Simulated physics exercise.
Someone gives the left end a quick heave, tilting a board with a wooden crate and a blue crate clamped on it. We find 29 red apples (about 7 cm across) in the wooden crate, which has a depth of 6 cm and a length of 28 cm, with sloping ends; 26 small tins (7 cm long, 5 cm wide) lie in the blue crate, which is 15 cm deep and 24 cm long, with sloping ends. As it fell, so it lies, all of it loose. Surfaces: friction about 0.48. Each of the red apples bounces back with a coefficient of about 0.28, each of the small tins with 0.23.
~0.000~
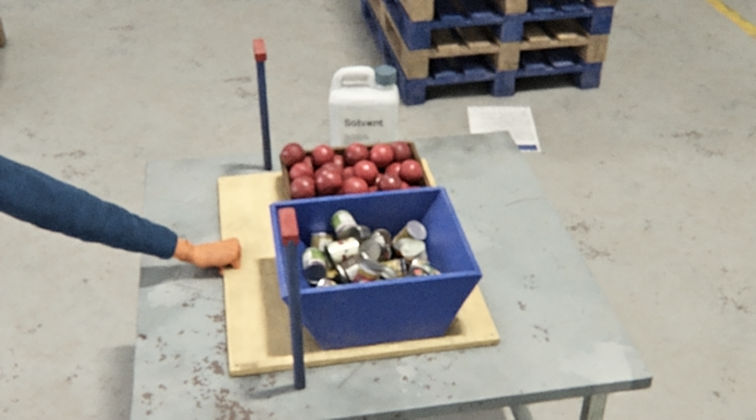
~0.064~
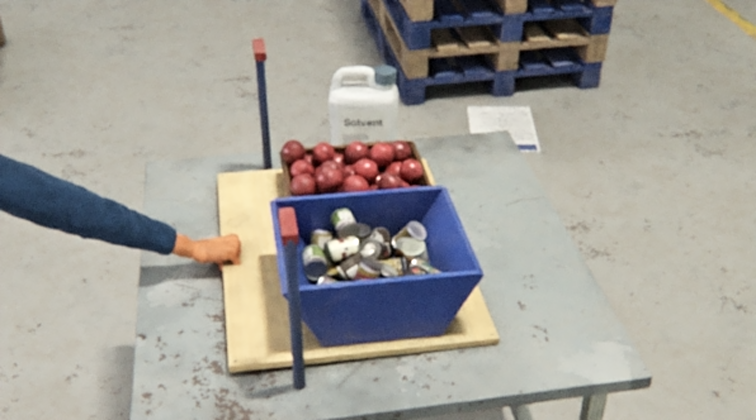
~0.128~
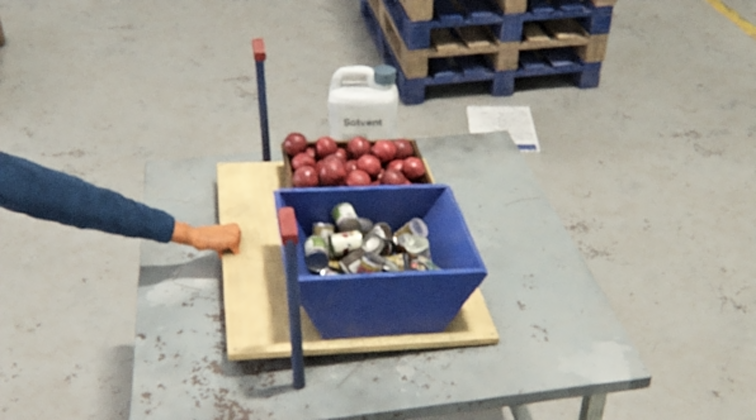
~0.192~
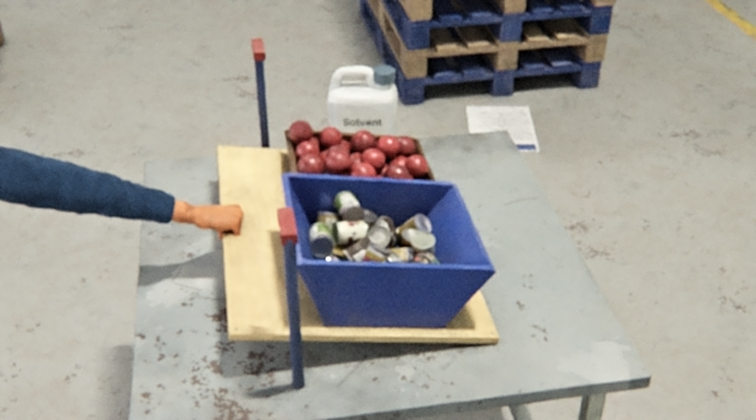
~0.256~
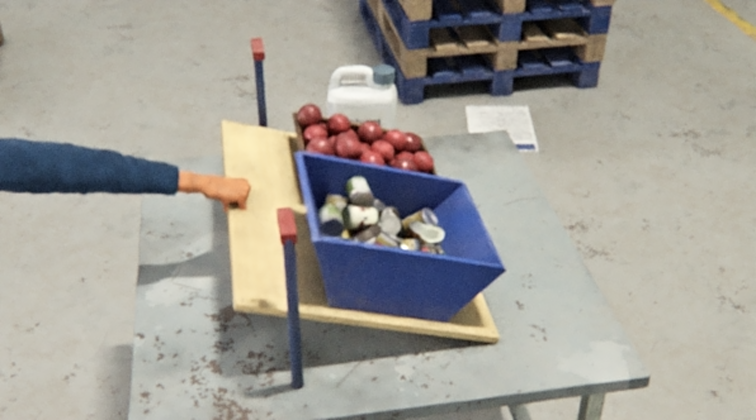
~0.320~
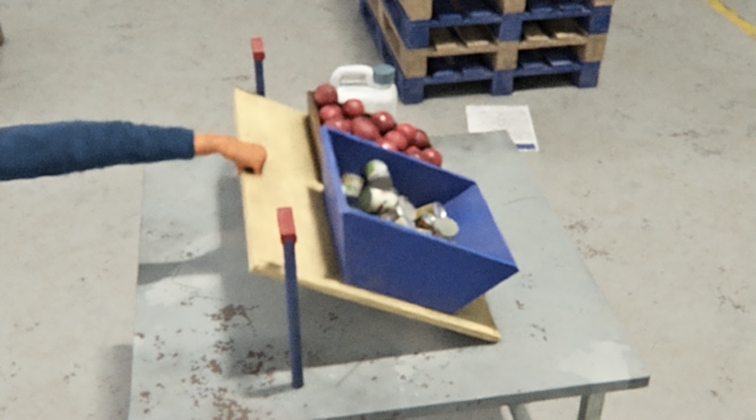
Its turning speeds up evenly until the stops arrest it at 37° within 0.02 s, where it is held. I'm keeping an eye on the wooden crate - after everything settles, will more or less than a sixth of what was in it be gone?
Losses run past a sixth.
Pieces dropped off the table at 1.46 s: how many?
At that time, the count is near 5.
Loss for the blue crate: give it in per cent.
For the blue crate, 10 percent.
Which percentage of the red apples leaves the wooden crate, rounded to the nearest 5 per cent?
Close to 55 in a hundred of them.
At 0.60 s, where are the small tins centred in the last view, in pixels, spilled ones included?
At about (453, 214) in pixels.
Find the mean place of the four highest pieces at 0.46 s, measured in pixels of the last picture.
(389, 104).
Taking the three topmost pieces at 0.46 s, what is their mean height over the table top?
Roughly 34 centimetres.
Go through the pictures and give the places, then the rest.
In the first frame (each is followed by its nearest rim corner in this view, unless another is named), wooden crate (by its farthest rim corner), (410, 142); blue crate, (286, 293); 0° from level; none out.
Wooden crate, (410, 141); blue crate, (288, 289); 1° from level, in the second frame.
Wooden crate, (412, 140); blue crate, (292, 279); 4° from level, in the third frame.
Wooden crate, (415, 138); blue crate, (302, 261); 10° from level, in the fourth frame.
Wooden crate, (419, 137); blue crate, (319, 238); 18° from level, in the fifth frame.
Blue crate, (348, 209); 27° from level; none out, in the sixth frame.
After 0.36 s, it hits the stops.
After 0.46 s, tilt 37°; wooden crate 29 in, 0 out and blue crate 26 in, 0 out.
After 0.60 s, tilt 37°; wooden crate 27 in, 2 out and blue crate 26 in, 0 out.
After 0.86 s, tilt 37°; wooden crate 16 in, 13 out and blue crate 25 in, 1 out.
When it is over (at 1.46 s), wooden crate 13 in, 16 out and blue crate 24 in, 2 out. Asked share, 16 of 29, 55 per cent.
